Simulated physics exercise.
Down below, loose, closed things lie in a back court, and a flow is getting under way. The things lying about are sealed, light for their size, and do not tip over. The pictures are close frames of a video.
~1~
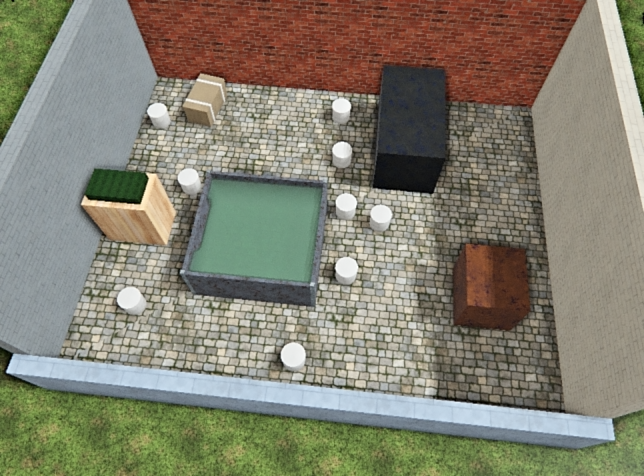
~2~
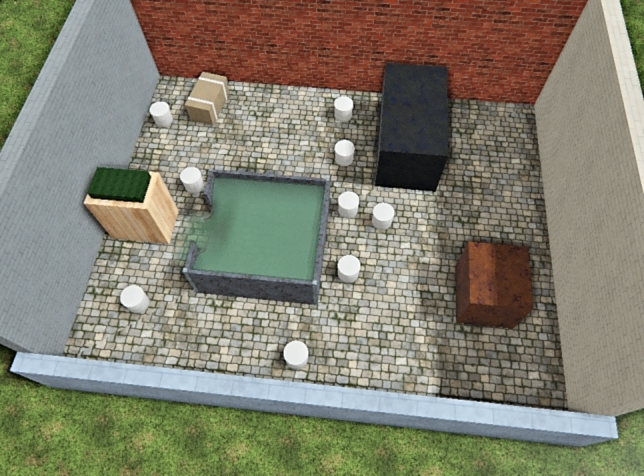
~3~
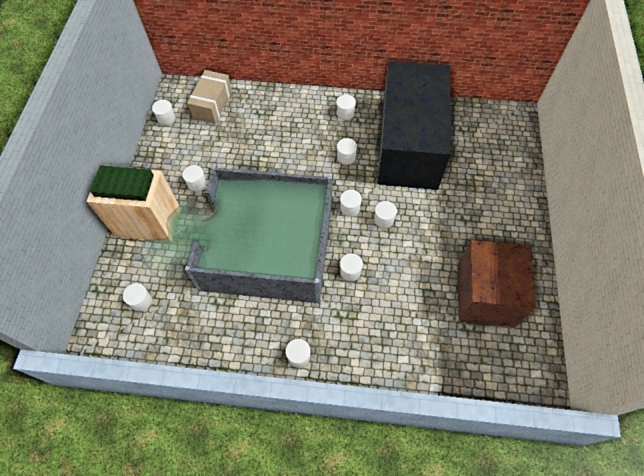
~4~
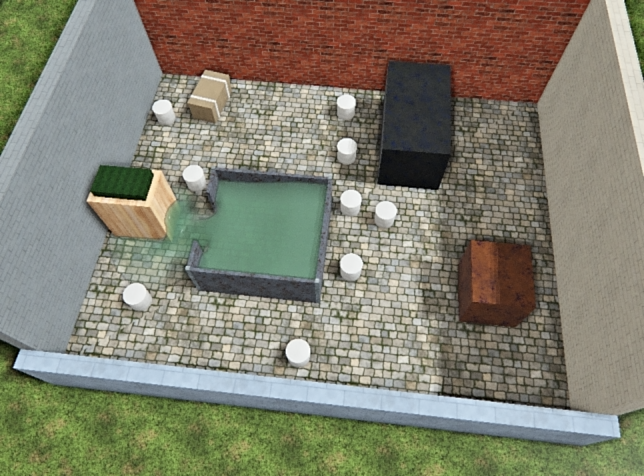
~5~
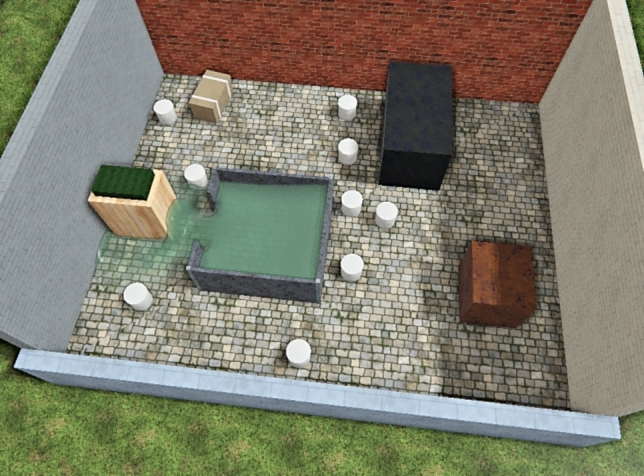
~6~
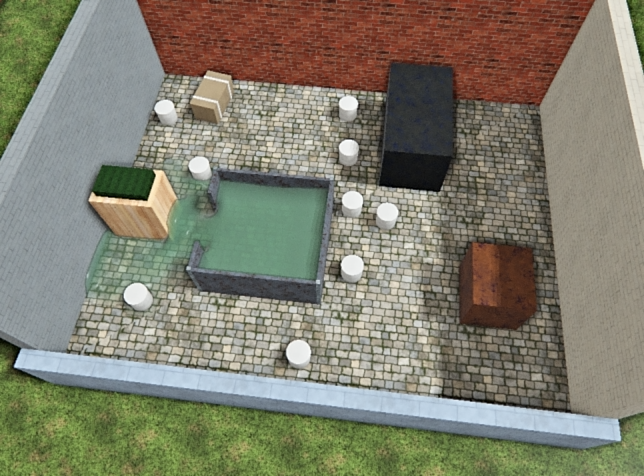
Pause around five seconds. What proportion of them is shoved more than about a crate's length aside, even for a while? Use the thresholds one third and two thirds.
I'd put it between one third and two thirds.
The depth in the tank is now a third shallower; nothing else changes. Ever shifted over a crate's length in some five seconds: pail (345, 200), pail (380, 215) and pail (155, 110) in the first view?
Taking them as listed, the first came up short, the second came up short and the third came up short.
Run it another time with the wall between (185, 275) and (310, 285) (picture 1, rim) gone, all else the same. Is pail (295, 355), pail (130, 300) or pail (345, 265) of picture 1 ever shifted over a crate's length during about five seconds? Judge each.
The first: Went past that; the second: Went past that; the third: Fell short.
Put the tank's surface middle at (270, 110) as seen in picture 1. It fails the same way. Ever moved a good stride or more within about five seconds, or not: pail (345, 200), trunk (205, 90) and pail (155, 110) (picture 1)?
The first: Did not travel far; the second: Travelled far enough; the third: Travelled far enough.
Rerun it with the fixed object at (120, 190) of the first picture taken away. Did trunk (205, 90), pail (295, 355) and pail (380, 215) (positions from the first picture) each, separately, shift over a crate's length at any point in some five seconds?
Went a long way, then went a long way, then never got far.
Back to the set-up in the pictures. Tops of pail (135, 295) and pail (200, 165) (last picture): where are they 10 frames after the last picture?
Approximately (196, 332) for one and (248, 85) for the other.
A moment on, 1 of 10 are well off their spots; 0 afloat.
Next, 3 of 10 are well off their spots; 0 afloat.
Later, 4 of 10 are well off their spots; 2 afloat.
In the end, 5 of 10 are well off their spots, and 5 have been at some point; 0 afloat.
